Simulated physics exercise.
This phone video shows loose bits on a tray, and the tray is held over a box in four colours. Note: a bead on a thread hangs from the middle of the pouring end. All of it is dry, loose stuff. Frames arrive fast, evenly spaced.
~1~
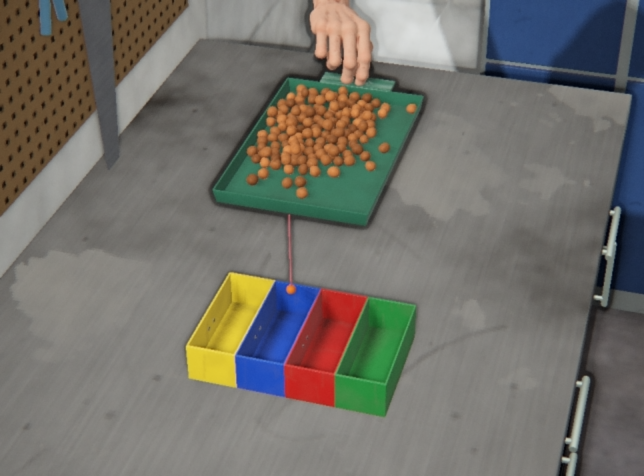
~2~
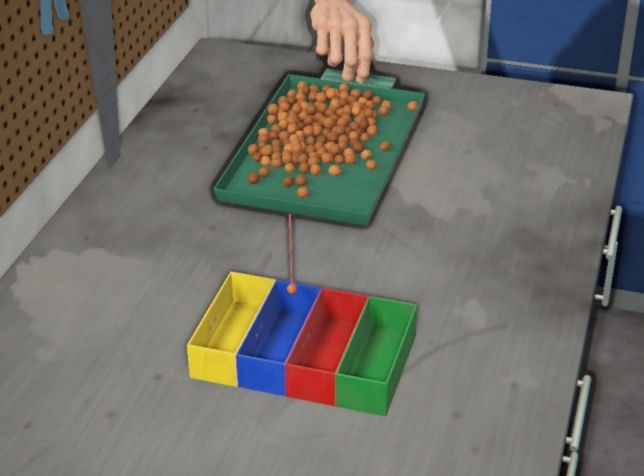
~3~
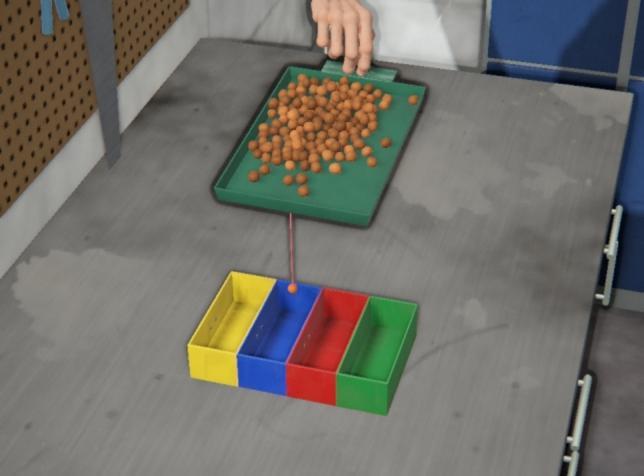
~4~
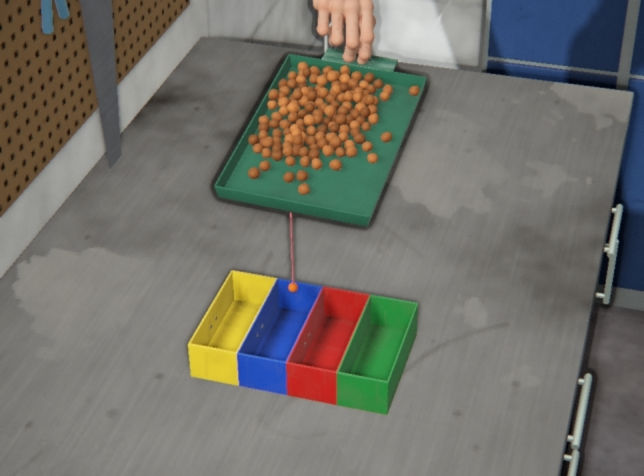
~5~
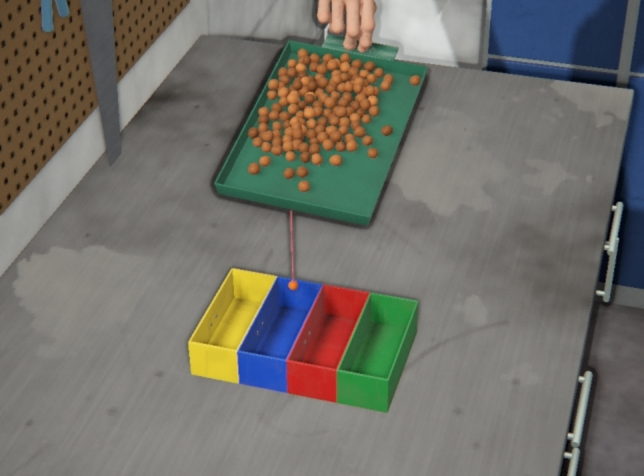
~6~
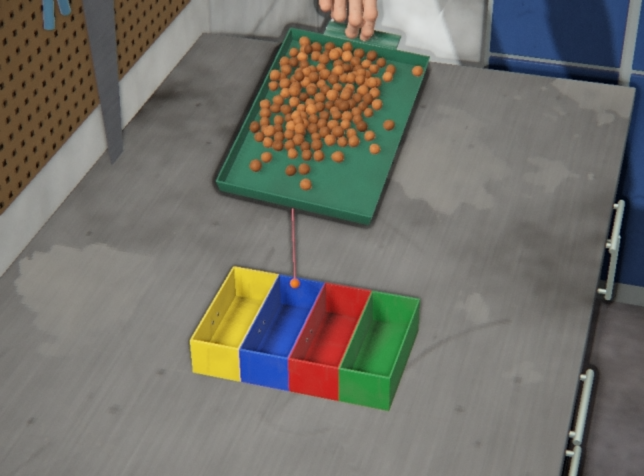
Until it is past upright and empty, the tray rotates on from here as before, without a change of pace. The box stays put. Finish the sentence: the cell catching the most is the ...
... Red cell.
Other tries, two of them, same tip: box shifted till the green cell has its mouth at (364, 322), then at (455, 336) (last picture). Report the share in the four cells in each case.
Trial 1 near 70 %, trial 2 near 80 %.
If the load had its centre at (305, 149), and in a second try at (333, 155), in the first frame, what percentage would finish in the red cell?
Roughly 50 % and then 40 %.
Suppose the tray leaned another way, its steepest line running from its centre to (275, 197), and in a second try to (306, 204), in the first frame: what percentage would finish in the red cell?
0 % then 30 %, roughly.
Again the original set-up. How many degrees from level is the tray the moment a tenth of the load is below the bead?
Roughly 75 degrees from level.
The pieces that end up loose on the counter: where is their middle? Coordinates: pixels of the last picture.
Roughly at (388, 435).
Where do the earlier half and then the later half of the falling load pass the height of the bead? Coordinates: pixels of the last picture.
Around (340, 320), followed by around (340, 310).
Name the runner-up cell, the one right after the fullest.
The runner-up: The green cell.
Shortly afterwards, tray tipped steeply; the bulk on the tray; only a few in the red cell; only a few in the green cell; only a few in the blue cell; a little falling or outside the box.
Next, tray tipped right over; the bulk on the tray; a little in the red cell; only a few in the green cell; only a few in the blue cell; only a few in the yellow cell; a little falling or outside the box.
Some moments later, tray tipped past a quarter turn; near half in the red cell; near a quarter in the green cell; a little in the blue cell; only a few in the yellow cell; a little falling or outside the box.
In the end, tray tipped past a quarter turn; near half in the red cell; near a quarter in the green cell; a little in the blue cell; only a few in the yellow cell; a little outside the box.
